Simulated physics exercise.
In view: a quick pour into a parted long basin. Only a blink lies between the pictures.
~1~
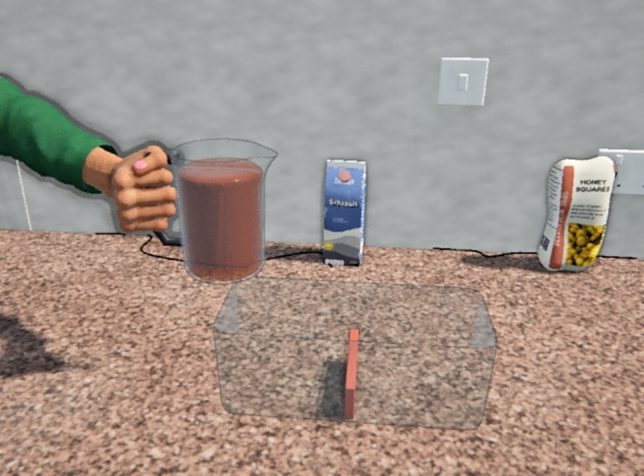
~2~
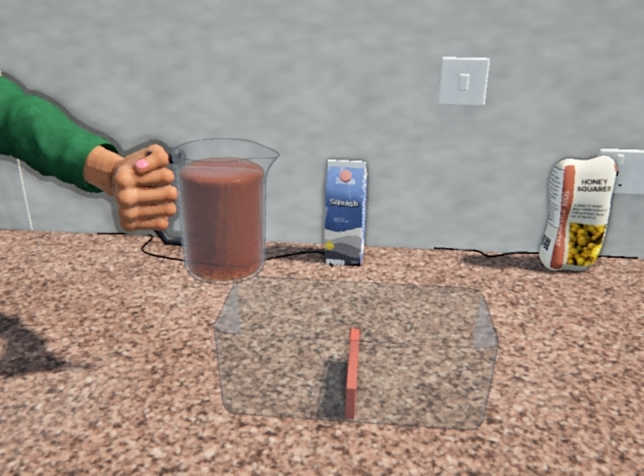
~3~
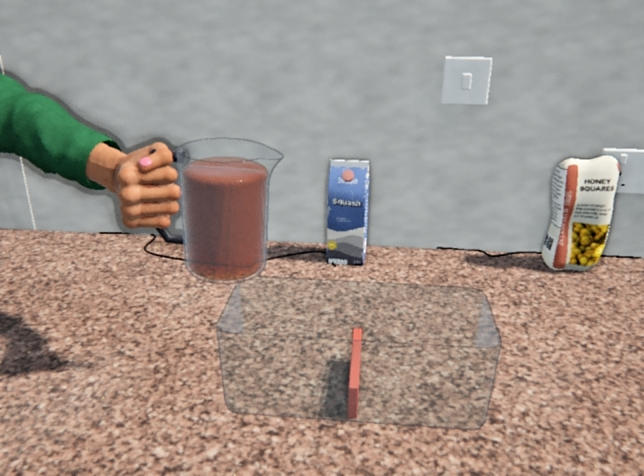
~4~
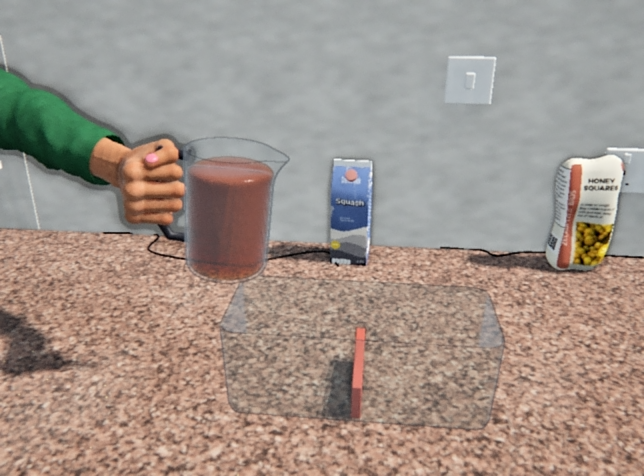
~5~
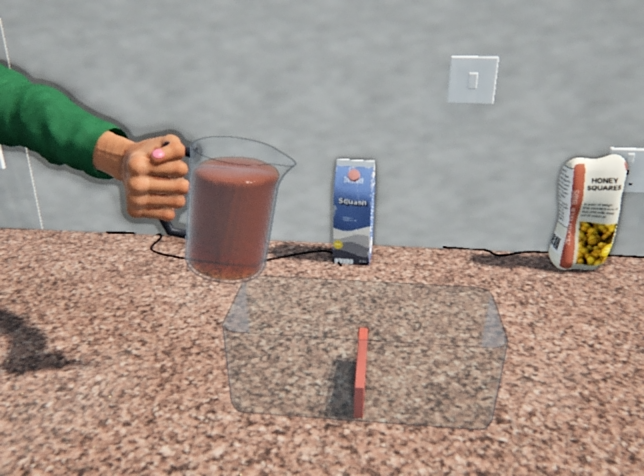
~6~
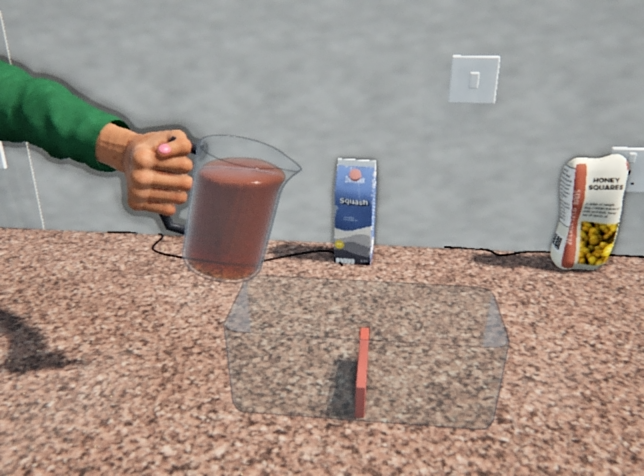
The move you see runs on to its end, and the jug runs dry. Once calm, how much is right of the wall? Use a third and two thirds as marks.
In the end between a third and two thirds is right of the wall.
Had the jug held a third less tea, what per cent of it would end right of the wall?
Some 25 per cent.
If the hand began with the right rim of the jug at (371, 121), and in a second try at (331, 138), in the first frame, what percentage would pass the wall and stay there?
In turn 85 and 95 in a hundred.
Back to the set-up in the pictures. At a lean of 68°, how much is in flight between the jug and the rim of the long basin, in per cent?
About 10 per cent.
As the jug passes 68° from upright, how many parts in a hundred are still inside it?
Roughly 85 in a hundred.
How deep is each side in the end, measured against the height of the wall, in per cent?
Near 40 on the left, 50 on the right.
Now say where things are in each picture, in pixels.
Tilt 0°; pouring edge (277, 154); surface from (179, 167) to (264, 170); the long basin's rim runs from (225, 303) to (489, 318); the wall's top is at (352, 357), in the first picture.
Tilt 1°; pouring edge (279, 154); surface from (180, 166) to (265, 170), in the second picture.
Tilt 2°; pouring edge (283, 156); surface from (185, 165) to (269, 170), in the third picture.
Tilt 5°; pouring edge (290, 159); surface from (191, 165) to (275, 171), in the fourth picture.
Tilt 9°; pouring edge (296, 163); surface from (195, 166) to (281, 172), in the fifth picture.
Tilt 14°; pouring edge (301, 169); surface from (199, 170) to (288, 172), in the sixth picture.
A moment on, the jug is tipped part way and 86 per cent is still to pour, 1 is left of the wall and 1 right of it.
Next, the jug is tipped on its side and 48 per cent is still to pour, 13 is left of the wall and 22 right of it.
Then the jug is tipped on its side and 16 per cent is still to pour, 30 is left of the wall and 47 right of it.
Later the jug is tipped on its side and 5 per cent is still to pour, 42 is left of the wall and 50 right of it.
In the end 48 per cent lies left of the wall, 50 right of it and 0 outside.
